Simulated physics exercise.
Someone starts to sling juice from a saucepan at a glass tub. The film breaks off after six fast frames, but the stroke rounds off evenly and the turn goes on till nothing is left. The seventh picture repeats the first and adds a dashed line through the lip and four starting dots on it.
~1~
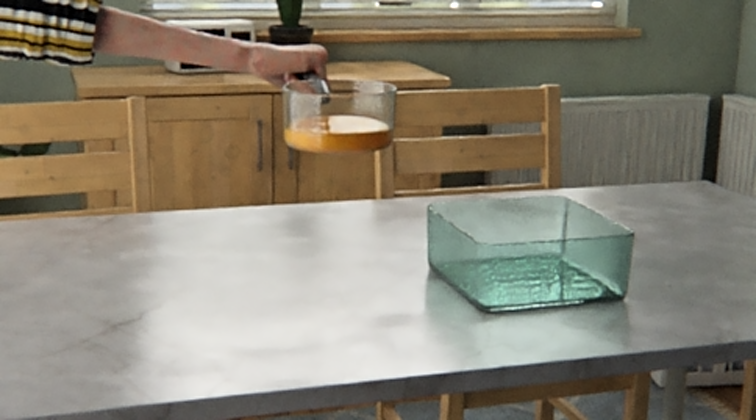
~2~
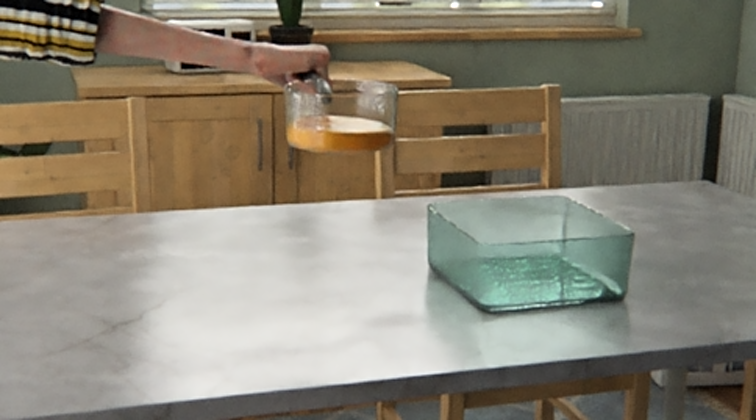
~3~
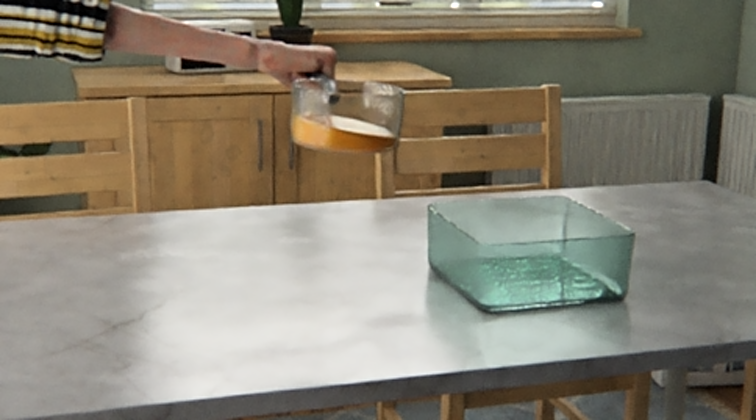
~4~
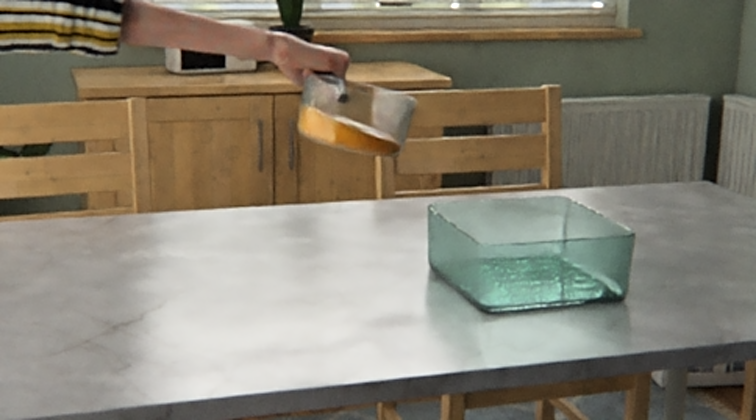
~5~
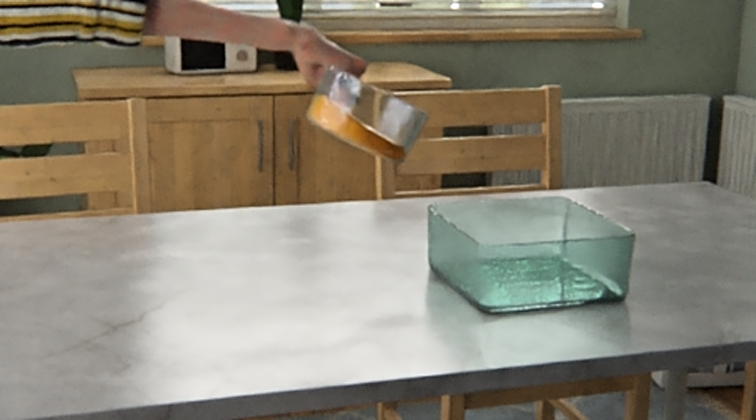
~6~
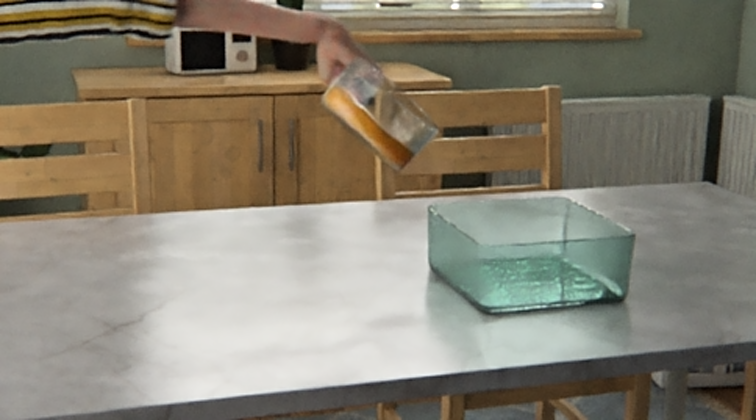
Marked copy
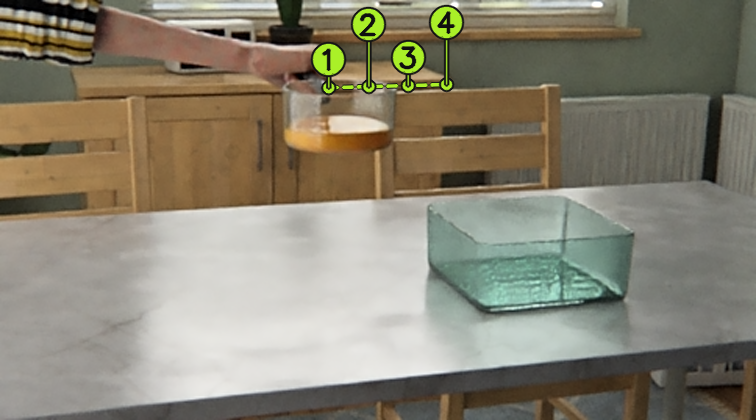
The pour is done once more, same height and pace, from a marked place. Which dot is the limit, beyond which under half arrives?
2.
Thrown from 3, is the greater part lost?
No, not at all.
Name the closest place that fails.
Here it is place 1.
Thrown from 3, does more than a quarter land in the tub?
Yes, clearly.
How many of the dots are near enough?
Three.
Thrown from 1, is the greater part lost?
Yes.
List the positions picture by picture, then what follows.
In the first picture, upright, lip at (391, 86); tub from (475, 311) to (625, 297); nothing has left yet.
In the second picture, upright, lip at (393, 86); nothing has left yet.
In the third picture, tipped about 4°, lip at (400, 89); nothing has left yet.
In the fourth picture, tipped about 13°, lip at (411, 98); nothing has left yet.
In the fifth picture, tipped about 26°, lip at (423, 112); nothing has left yet.
In the sixth picture, tipped about 43°, lip at (433, 128); nothing has left yet.
In lime, 1 at (328, 87); 2 at (368, 86); 3 at (408, 85); 4 at (446, 84).
If 1 is chosen, about 26 % lands in the tub, 69 % falls short and 5 % goes beside or beyond.
If 2 is chosen, about 69 % lands in the tub, 17 % falls short and 14 % goes beside or beyond.
If 3 is chosen, about 79 % lands in the tub, 6 % falls short and 15 % goes beside or beyond.
If 4 is chosen, about 89 % lands in the tub, 9 % falls short.
